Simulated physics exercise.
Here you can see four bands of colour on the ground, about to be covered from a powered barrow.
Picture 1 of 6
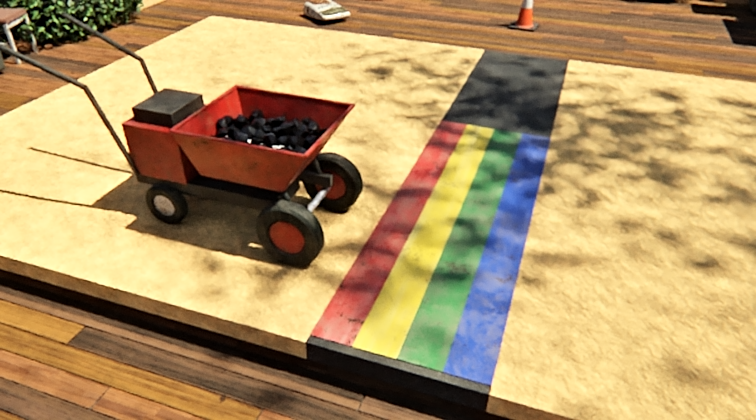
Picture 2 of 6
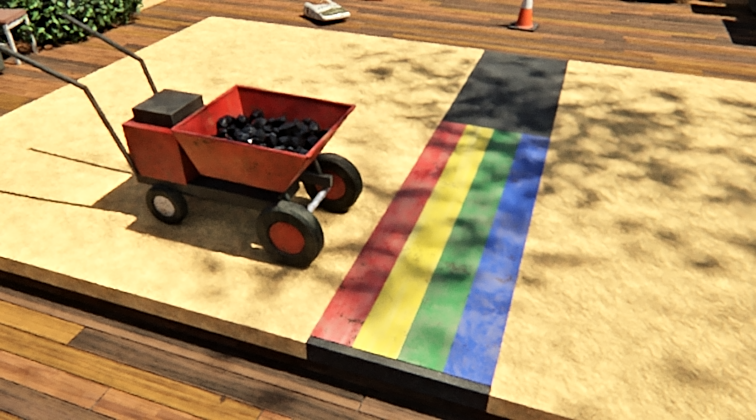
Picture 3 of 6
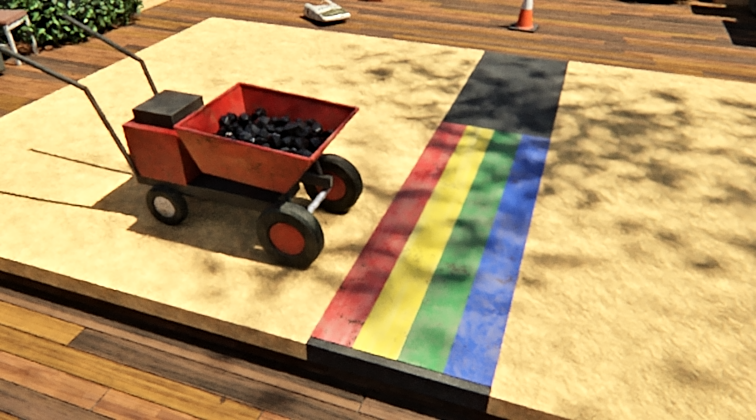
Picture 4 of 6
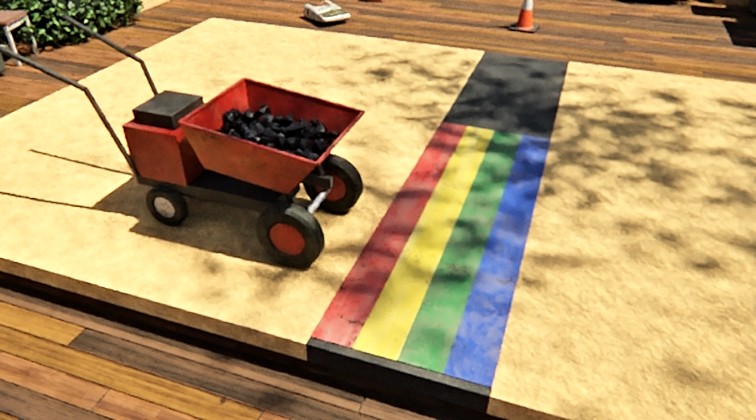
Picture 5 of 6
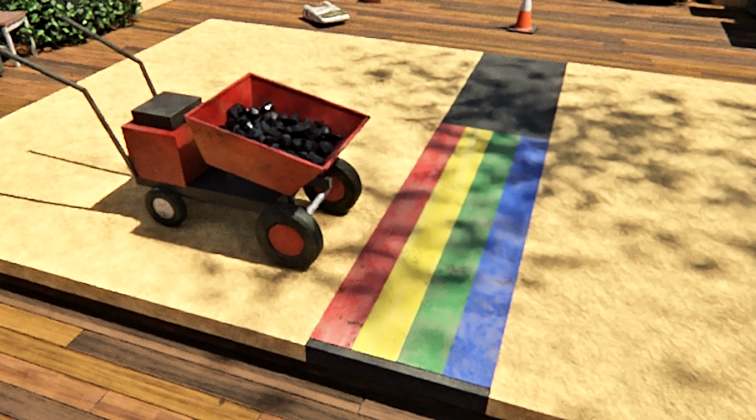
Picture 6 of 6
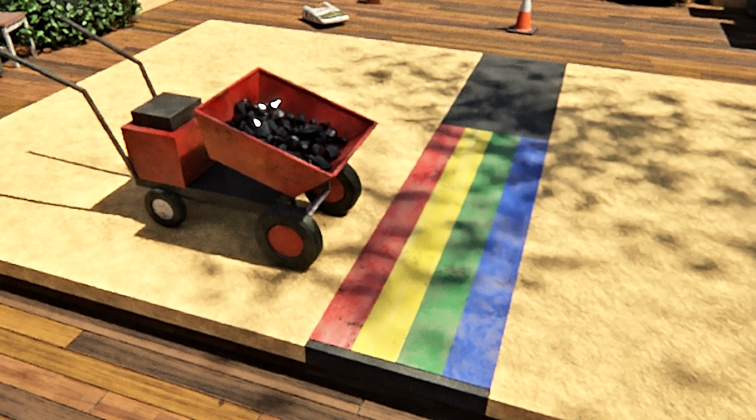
On a sunlit sandy platform beside wooden decking, a red barrow full of black lumps stood left of red, yellow, green and blue stripes, and its skip gradually tilted forward toward the right.
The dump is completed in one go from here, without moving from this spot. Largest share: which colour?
Colour: Yellow.
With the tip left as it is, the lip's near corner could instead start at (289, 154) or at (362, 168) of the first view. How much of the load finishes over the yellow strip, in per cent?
It works out to 30 per cent in the first case and 0 per cent in the second.
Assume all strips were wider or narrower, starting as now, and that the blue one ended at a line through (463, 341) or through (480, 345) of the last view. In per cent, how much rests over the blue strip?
I'd say some 20 % for the first and some 20 % for the second.
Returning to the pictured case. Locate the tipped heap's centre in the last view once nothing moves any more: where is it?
Roughly at (432, 260), give or take.
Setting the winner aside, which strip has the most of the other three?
Green.
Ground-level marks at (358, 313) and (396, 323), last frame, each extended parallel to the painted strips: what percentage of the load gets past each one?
About 90 and 60 %.
Shortly afterwards, skip tipped steeply; the whole lot in the skip.
Next, skip tipped steeply; all but a few in the skip; a little over the yellow strip.
Some moments later, skip tipped right over; near a third in the skip; near a third over the yellow strip; near a quarter over the green strip; a little over the blue strip; only a few off the paint.
In the end, skip tipped right over; a little in the skip; a little over the red strip; near a third over the yellow strip; near a quarter over the green strip; a little over the blue strip; only a few off the paint.
